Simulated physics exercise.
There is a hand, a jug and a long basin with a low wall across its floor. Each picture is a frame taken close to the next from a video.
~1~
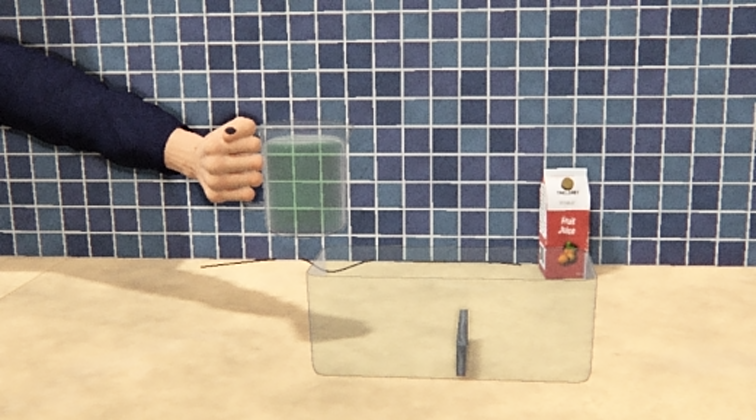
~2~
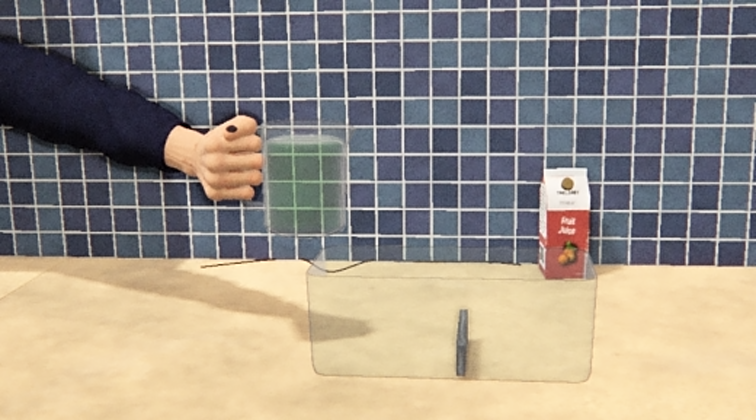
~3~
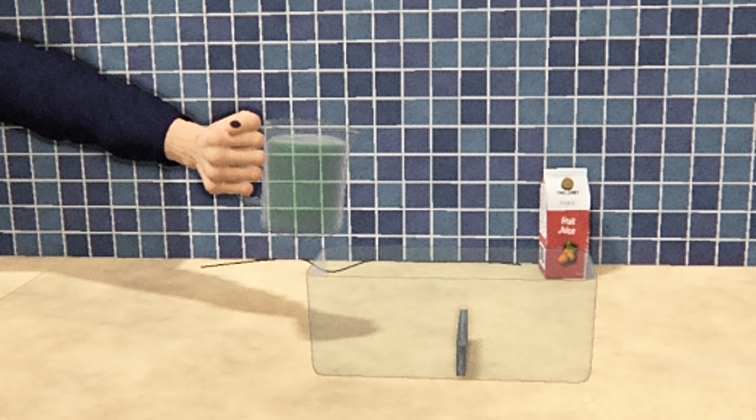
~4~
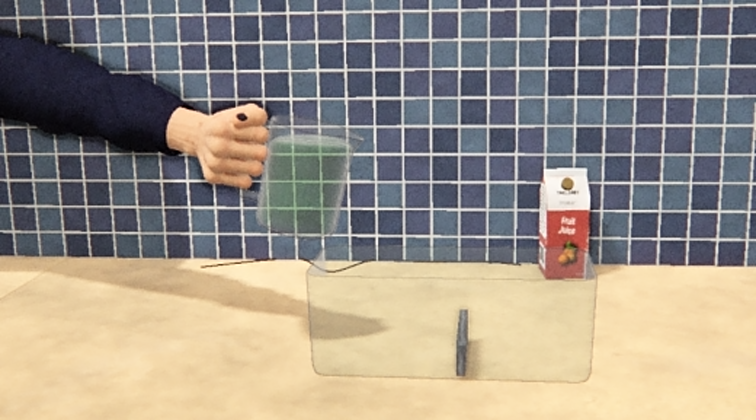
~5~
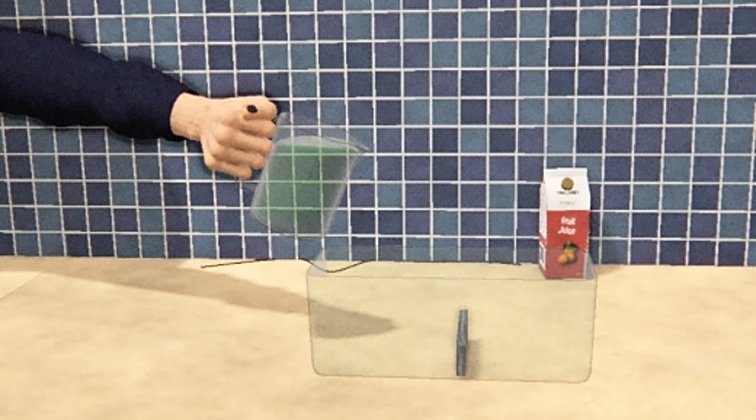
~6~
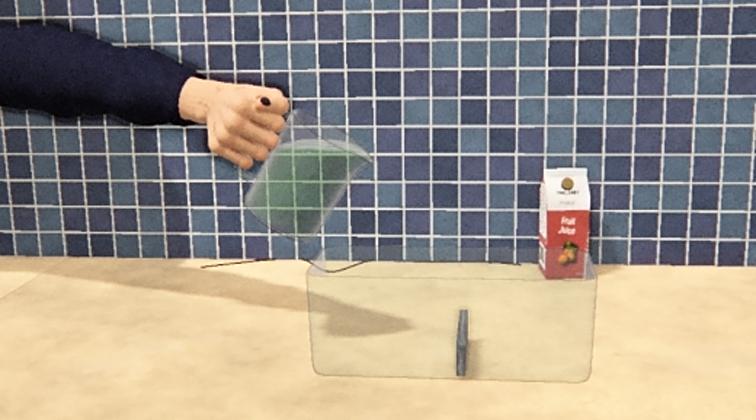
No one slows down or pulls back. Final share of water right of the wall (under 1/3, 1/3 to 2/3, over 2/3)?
The share right of the wall does not reach a third.
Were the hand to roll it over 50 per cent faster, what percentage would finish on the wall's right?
About 10 per cent.
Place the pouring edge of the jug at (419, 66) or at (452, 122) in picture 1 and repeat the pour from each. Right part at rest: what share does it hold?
It comes to 90 % the first time and 95 % the second.
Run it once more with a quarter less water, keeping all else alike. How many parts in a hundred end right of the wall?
5 per cent or so.
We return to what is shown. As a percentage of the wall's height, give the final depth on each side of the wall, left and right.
80 per cent for the left part, 10 for the right.
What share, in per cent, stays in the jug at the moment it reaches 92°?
65 per cent or so.
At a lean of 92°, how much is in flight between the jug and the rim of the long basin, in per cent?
Some 20 per cent, I'd say.
A moment on, the jug is tipped on its side and 65 per cent is still to pour, 17 is left of the wall and 0 right of it.
Next, the jug is tipped right over and 20 per cent is still to pour, 66 is left of the wall and 1 right of it.
Then the jug is tipped right over and 4 per cent is still to pour, 86 is left of the wall and 6 right of it.
Later the jug is tipped right over and 0 per cent is still to pour, 91 is left of the wall and 7 right of it.
In the end 91 per cent lies left of the wall, 8 right of it and 1 outside.
